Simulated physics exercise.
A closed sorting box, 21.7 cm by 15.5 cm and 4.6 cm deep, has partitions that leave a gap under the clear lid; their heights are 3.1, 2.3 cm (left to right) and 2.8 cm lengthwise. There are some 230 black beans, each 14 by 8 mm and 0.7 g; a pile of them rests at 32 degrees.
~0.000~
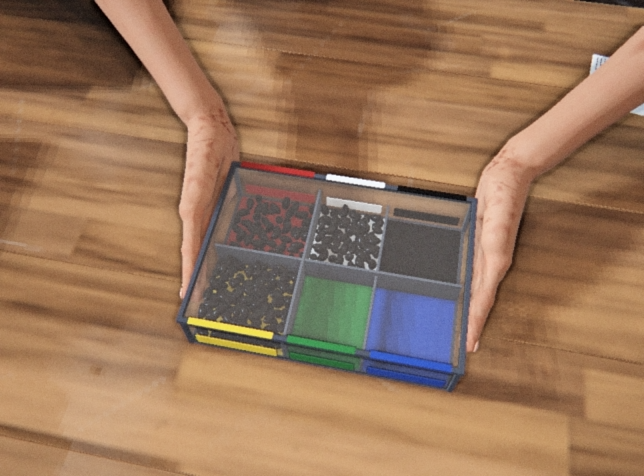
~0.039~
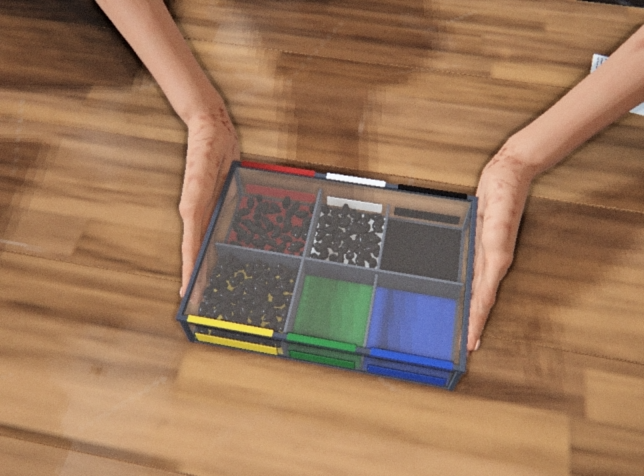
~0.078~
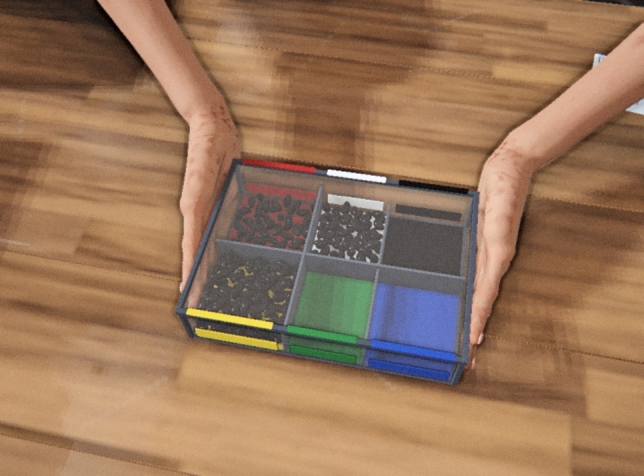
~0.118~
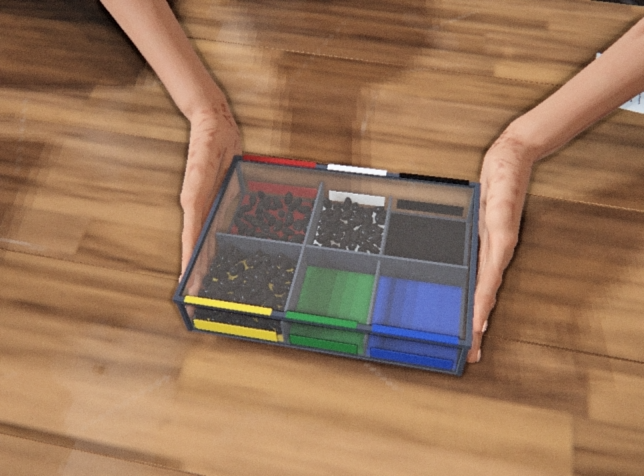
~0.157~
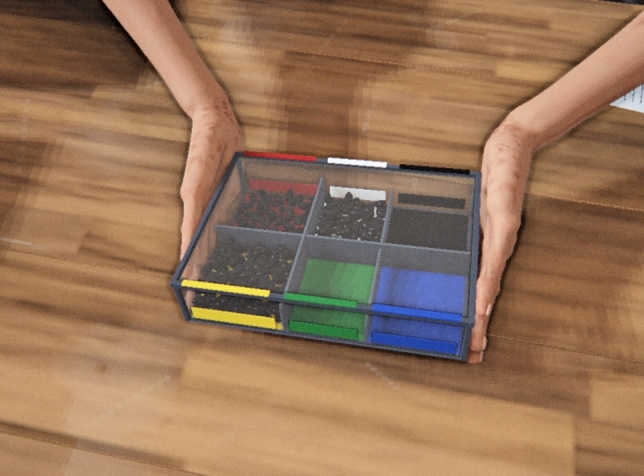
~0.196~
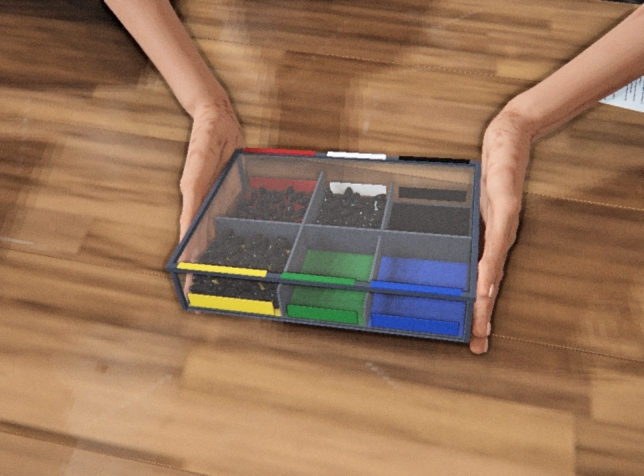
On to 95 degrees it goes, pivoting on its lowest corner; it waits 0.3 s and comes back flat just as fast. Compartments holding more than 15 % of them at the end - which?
Red compartment yes, blue compartment no, green compartment no, yellow compartment yes, white compartment yes, black compartment no.
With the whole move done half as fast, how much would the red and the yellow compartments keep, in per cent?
Final per cent - red: 55, yellow: 20.
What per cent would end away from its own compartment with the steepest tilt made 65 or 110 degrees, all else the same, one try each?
Close to 5 in a hundred first, and 20 in a hundred second.
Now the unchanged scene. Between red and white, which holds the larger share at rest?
More settles in the red compartment.
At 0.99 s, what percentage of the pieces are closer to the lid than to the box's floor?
50 per cent, give or take.
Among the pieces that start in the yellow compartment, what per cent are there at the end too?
Some 80 per cent.
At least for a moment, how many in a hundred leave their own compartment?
15 %, roughly.
After 0.99 s, tilt 95 degrees; red 35 %, yellow 40 %, white 25 %.
After 1.52 s, tilt 50 degrees; red 35 %, yellow 40 %, white 25 %.
After 2.11 s, tilt 0 degrees; red 35 %, yellow 40 %, white 25 %.
At rest (2.8 s), red 35 %, blue 0 %, green 0 %, yellow 40 %, white 25 %, black 0 %.
